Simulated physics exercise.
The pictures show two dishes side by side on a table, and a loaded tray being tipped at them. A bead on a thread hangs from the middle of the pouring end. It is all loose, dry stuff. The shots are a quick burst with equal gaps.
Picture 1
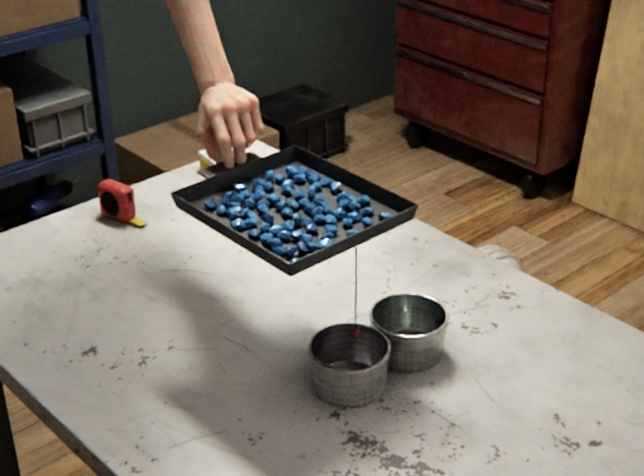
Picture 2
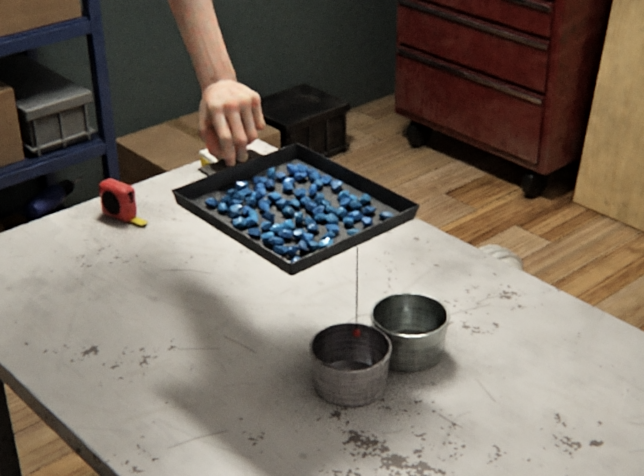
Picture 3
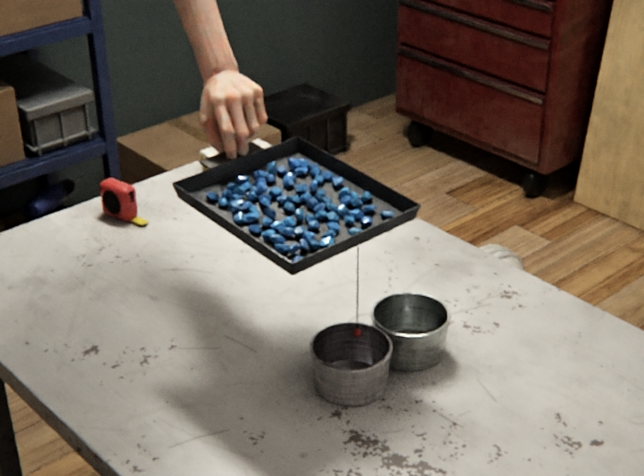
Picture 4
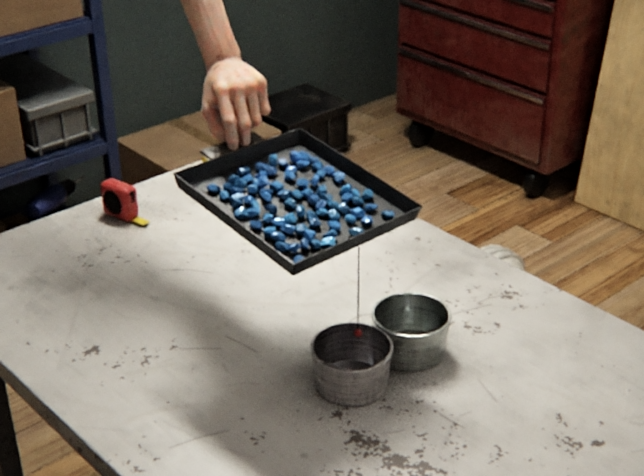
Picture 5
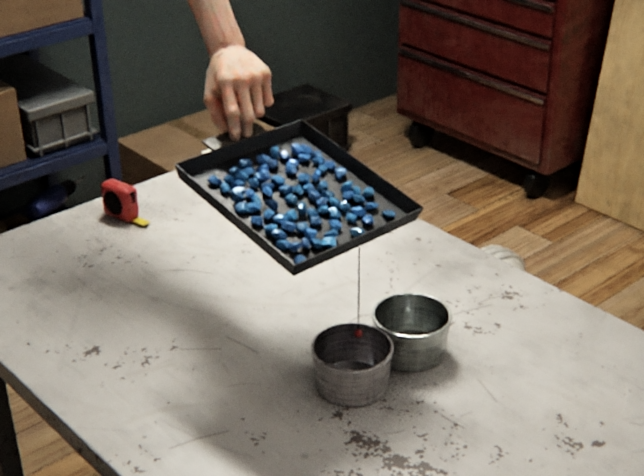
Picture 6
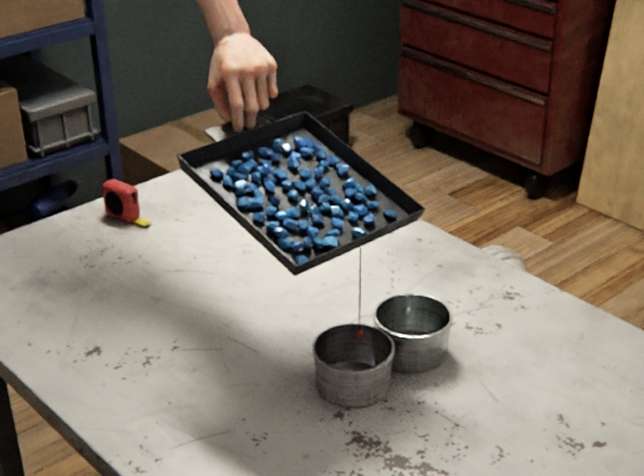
A hand held a dark square tray of shiny blue stones above two round metal dishes on a worn table, then slowly raised its back edge so the tray slanted a little toward the viewer.
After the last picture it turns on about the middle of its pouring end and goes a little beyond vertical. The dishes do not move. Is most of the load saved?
The two hold only the smaller part of the load.
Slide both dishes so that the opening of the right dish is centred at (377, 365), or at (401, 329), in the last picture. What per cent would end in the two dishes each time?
In turn 50 and 20 in a hundred.
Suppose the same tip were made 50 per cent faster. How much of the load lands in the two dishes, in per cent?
Near 10 %.
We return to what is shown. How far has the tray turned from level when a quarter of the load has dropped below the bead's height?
At some 95 degrees.
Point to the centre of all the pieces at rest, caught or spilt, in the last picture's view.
Roughly at (418, 423).
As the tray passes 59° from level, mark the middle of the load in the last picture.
Close to (347, 210).
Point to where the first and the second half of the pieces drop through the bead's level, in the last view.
First near (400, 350), later near (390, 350).
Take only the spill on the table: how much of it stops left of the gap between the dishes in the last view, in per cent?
About 30 per cent.
Just after the last frame, tray tipped steeply; every one on the tray.
A moment on, tray tipped right over; roughly a third on the tray; just a few in the left dish; roughly a quarter outside both; roughly a third in the air.
Further on, tray tipped past a quarter turn; about a tenth in the left dish; just a few in the right dish; almost all outside both.
When it is over, tray tipped past a quarter turn; about a tenth in the left dish; just a few in the right dish; almost all outside both.
